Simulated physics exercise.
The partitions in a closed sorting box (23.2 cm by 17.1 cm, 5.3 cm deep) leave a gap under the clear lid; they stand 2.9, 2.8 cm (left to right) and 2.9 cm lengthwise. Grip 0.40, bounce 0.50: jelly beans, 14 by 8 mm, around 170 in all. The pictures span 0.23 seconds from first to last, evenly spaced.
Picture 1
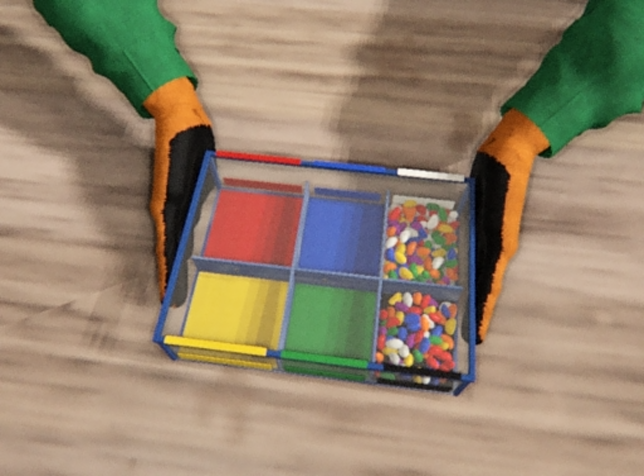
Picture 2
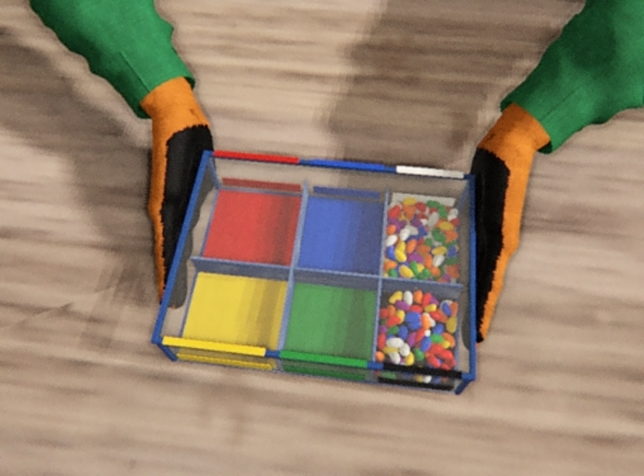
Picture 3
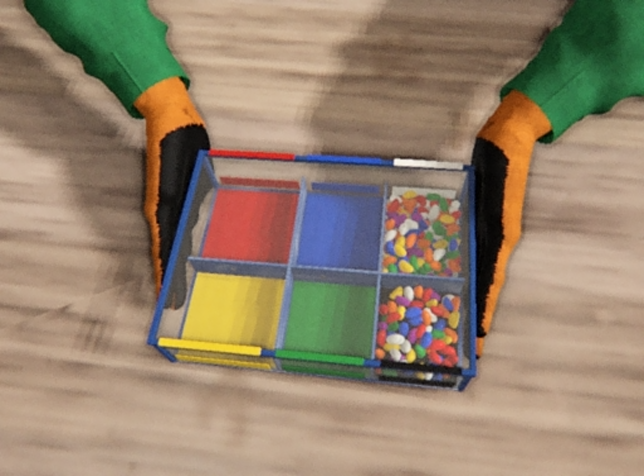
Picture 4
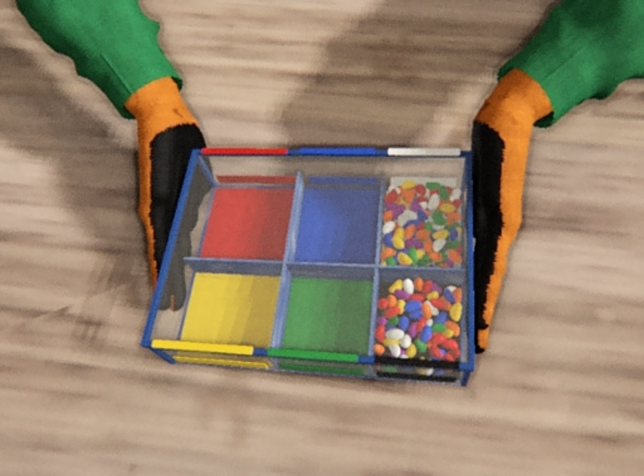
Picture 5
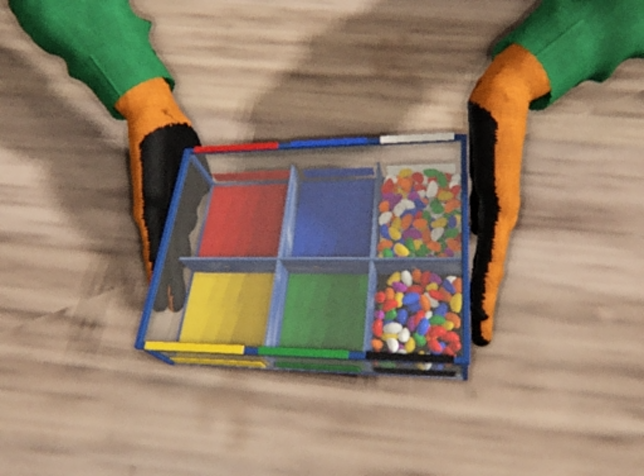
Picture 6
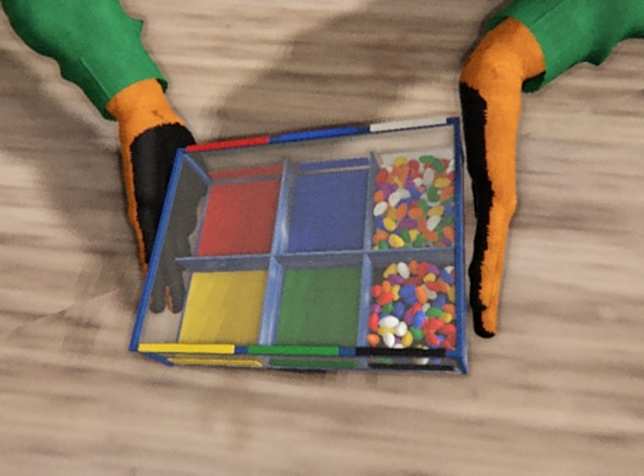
The clip shows two gloved hands in green sleeves holding a clear-lidded box with red, blue, yellow and green compartments and colorful jelly beans in the right-hand sections, then gradually tilting it, the right side rising.
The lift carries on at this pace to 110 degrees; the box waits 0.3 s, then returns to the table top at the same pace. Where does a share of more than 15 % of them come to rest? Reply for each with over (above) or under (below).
Red - over, blue - under, green - under, yellow - over, white - under, black - under.
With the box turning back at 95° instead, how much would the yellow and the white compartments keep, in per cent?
With that change it's yellow at 65 per cent and white at 5 per cent.
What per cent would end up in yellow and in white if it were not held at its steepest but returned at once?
You'd end up with yellow at 75 per cent and white at 0 per cent.
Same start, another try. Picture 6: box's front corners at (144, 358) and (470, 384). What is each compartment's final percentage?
Red 0, blue 0, green 30, yellow 50, white 0, black 20.
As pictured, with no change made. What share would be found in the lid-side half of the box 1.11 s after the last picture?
Roughly 90 per cent.
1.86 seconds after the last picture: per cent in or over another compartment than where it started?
100 %.
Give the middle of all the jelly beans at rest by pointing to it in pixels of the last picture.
In the last view, approximately (212, 304).
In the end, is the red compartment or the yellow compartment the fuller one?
It's the yellow one that holds more.
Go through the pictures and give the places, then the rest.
In the first frame, box tilt 0 degrees, front corners at (160, 337) and (469, 376); white 65 %, black 35 %.
In the second frame, box tilt 1 degrees, front corners at (158, 338) and (470, 374).
In the third frame, box tilt 4 degrees, front corners at (154, 340) and (470, 371), lowest corner left front.
In the fourth frame, box tilt 8 degrees, front corners at (148, 342) and (468, 365), lowest corner left front.
In the fifth frame, box tilt 13 degrees, front corners at (142, 344) and (463, 358), lowest corner left front.
In the sixth frame, box tilt 17 degrees, front corners at (136, 346) and (456, 351), lowest corner left front; white 65 %, black 35 %.
Then, 1.11 s after the last picture, tilt 110 degrees; red 25 %, blue 5 %, green 10 %, yellow 60 %.
Then, 1.86 s after the last picture, tilt 56 degrees; red 25 %, yellow 75 %.
Then, 2.62 s after the last picture, tilt 0 degrees; red 25 %, yellow 75 %.
In the end, red 25 %, blue 0 %, green 0 %, yellow 75 %, white 0 %, black 0 %.
